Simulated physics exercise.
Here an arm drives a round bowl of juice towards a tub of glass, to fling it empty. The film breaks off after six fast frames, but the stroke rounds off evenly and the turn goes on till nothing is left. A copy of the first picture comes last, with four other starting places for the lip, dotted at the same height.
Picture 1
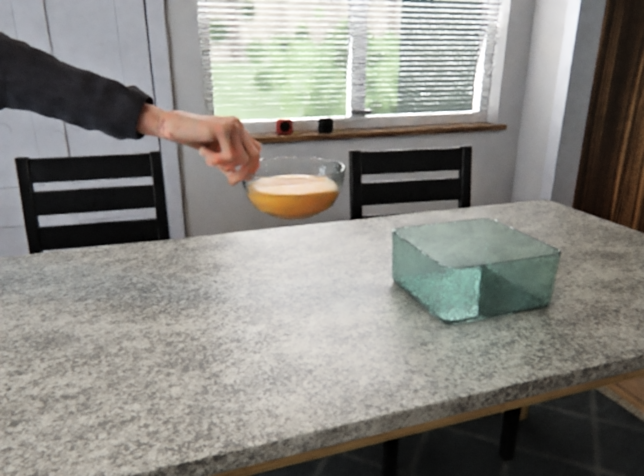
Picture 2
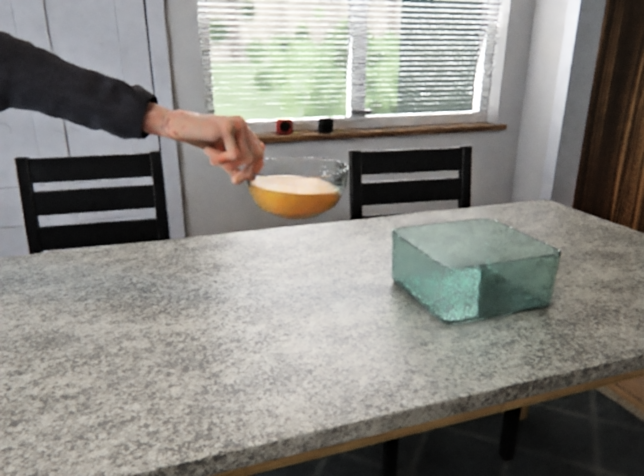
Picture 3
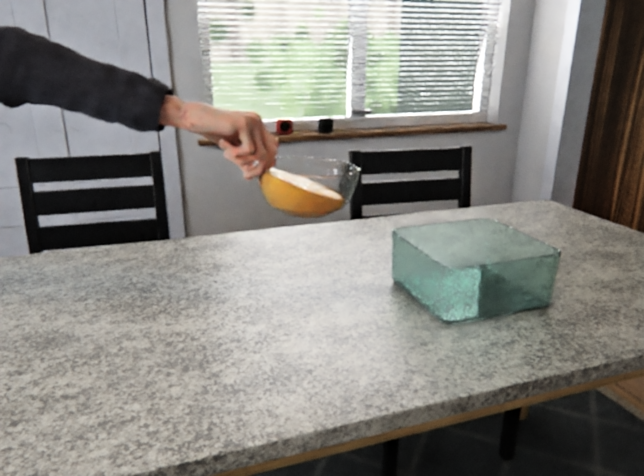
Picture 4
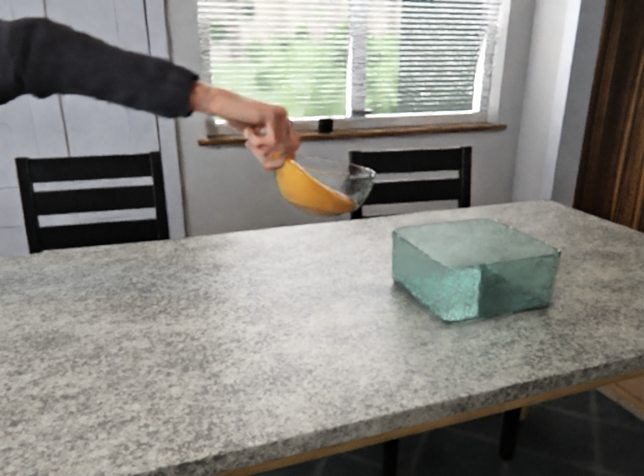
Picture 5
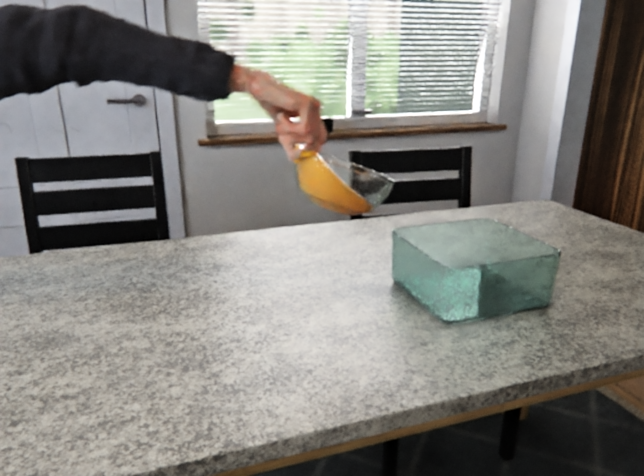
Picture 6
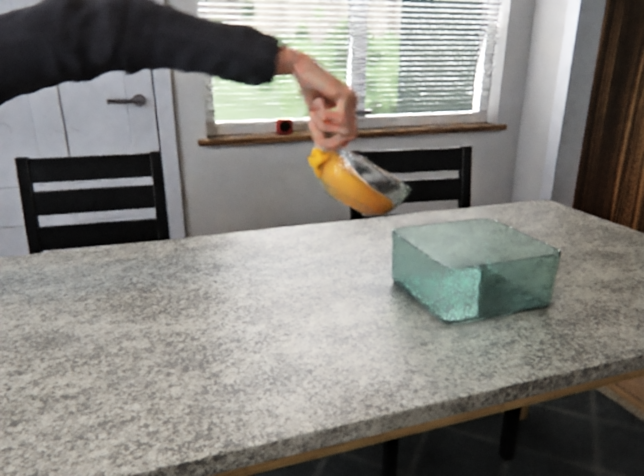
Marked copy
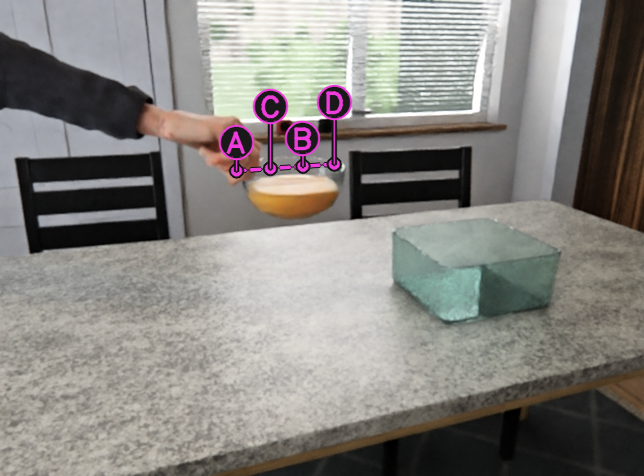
A hand carried a clear bowl of orange juice rightward above a speckled gray table toward a greenish glass tub, tilting it more and more to the right as the juice rode up the left side.
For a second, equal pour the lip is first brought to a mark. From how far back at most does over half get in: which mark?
Choose C.
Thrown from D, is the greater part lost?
No.
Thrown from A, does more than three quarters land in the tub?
No.
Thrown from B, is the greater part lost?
No, that is safe.
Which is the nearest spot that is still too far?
The answer is A.
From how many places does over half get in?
Three of them.
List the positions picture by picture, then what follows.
Upright, lip at (339, 163); tub from (438, 323) to (547, 304); nothing has left yet.
Upright, lip at (343, 163); nothing has left yet.
Tipped about 4°, lip at (354, 165); nothing has left yet.
Tipped about 10°, lip at (369, 170); juice is over the rim, down to (290, 161).
Tipped about 20°, lip at (387, 177); juice is over the rim, down to (297, 162).
Tipped about 32°, lip at (404, 185); juice is over the rim, down to (319, 177).
On the marked copy, A at (236, 170); B at (302, 166); C at (270, 168); D at (334, 164).
For spot A, about 38 % lands in the tub, 51 % falls short and 11 % goes beside or beyond.
For spot B, about 82 % lands in the tub, 15 % falls short and 3 % goes beside or beyond.
For spot C, about 62 % lands in the tub, 29 % falls short and 9 % goes beside or beyond.
For spot D, about 85 % lands in the tub, 6 % falls short and 9 % goes beside or beyond.
